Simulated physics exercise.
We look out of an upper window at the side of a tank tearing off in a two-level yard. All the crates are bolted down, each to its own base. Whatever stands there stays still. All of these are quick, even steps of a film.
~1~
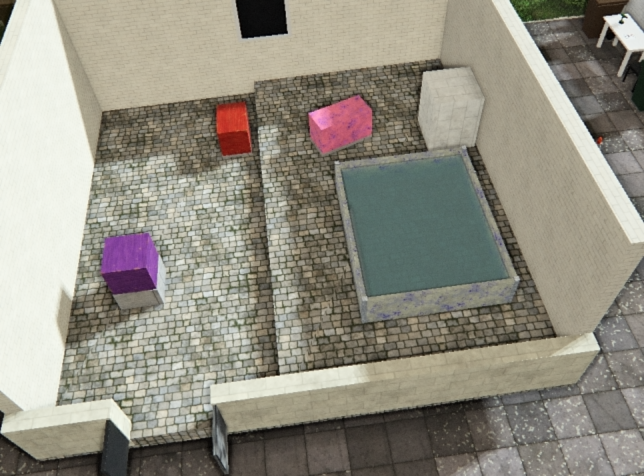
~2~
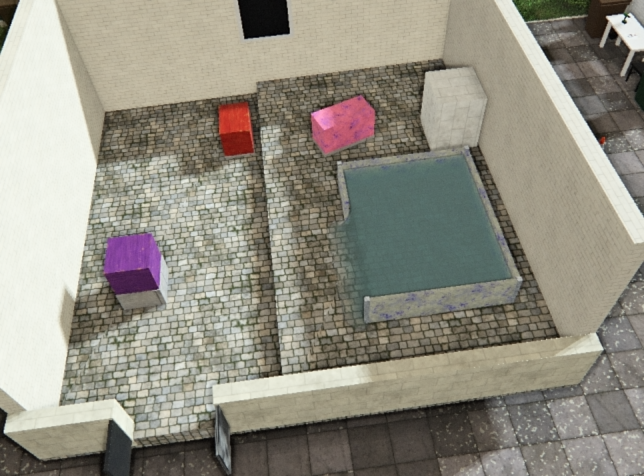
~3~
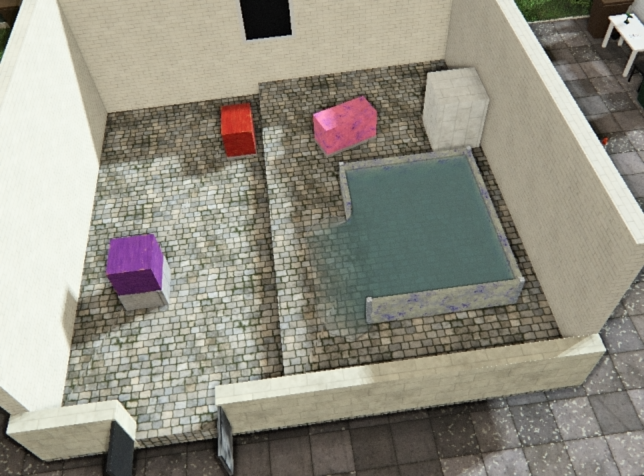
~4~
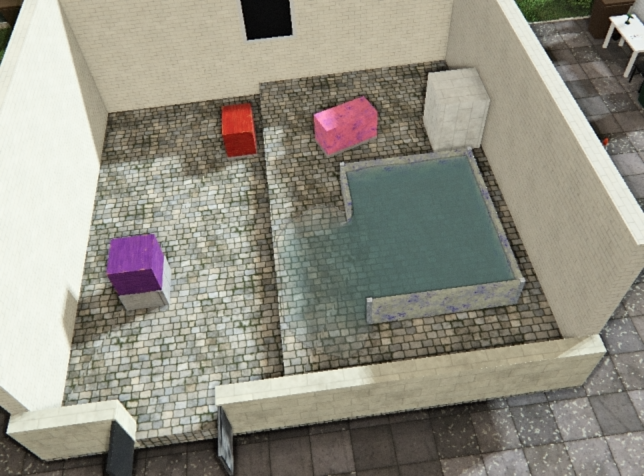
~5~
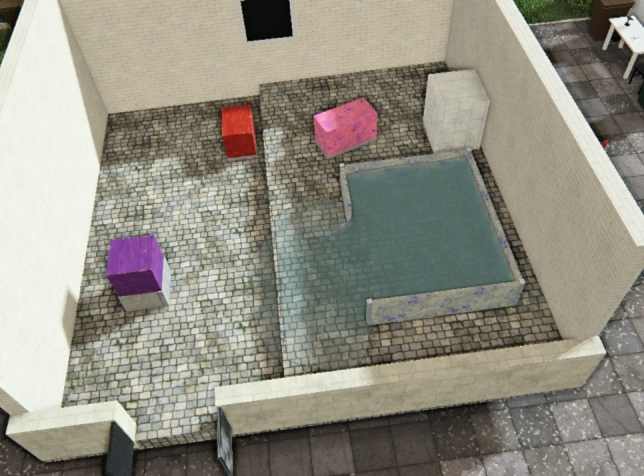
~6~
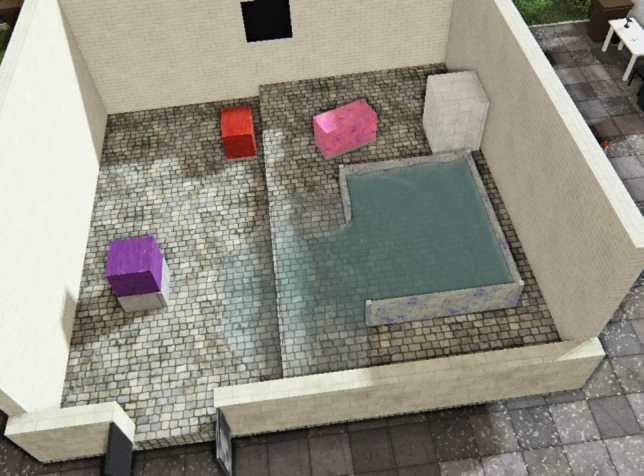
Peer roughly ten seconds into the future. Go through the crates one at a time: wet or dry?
Outcome: The purple crate is left alone by the water. The red crate is lapped by the water. The pink crate is left alone by the water.
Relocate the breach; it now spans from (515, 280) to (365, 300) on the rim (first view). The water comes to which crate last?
My pick is the red crate.
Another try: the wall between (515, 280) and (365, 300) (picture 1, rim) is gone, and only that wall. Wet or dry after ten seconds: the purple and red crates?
My reading: Purple stays untouched, red gets drenched.
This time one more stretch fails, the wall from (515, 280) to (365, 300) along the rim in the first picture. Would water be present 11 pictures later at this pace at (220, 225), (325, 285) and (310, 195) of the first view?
In the order given, the spots are not soaked, not soaked and not soaked.
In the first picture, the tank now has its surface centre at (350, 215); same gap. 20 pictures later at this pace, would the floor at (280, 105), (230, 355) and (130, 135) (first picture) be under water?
As listed: Free of water, covered, wet.
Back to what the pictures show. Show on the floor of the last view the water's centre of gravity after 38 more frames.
Close to (219, 243).
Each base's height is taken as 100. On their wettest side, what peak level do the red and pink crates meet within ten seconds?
About 350 % and 0 %.
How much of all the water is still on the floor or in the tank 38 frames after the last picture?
About 90 per cent.
A moment on, water covers 30 % of the floor; the purple crate water round its plinth, the red crate not reached, the pink crate not reached.
Next, water covers 40 % of the floor; the purple crate water round its plinth, the red crate not reached, the pink crate not reached.
Then, water covers 45 % of the floor; the purple crate water round its plinth, the red crate not reached, the pink crate not reached.
Later, water covers 60 % of the floor; the purple crate water round its plinth, the red crate water round its plinth, the pink crate not reached.
In the end, water covers 60 % of the floor; the purple crate stayed above the water, the red crate was topped, the pink crate stayed above the water.
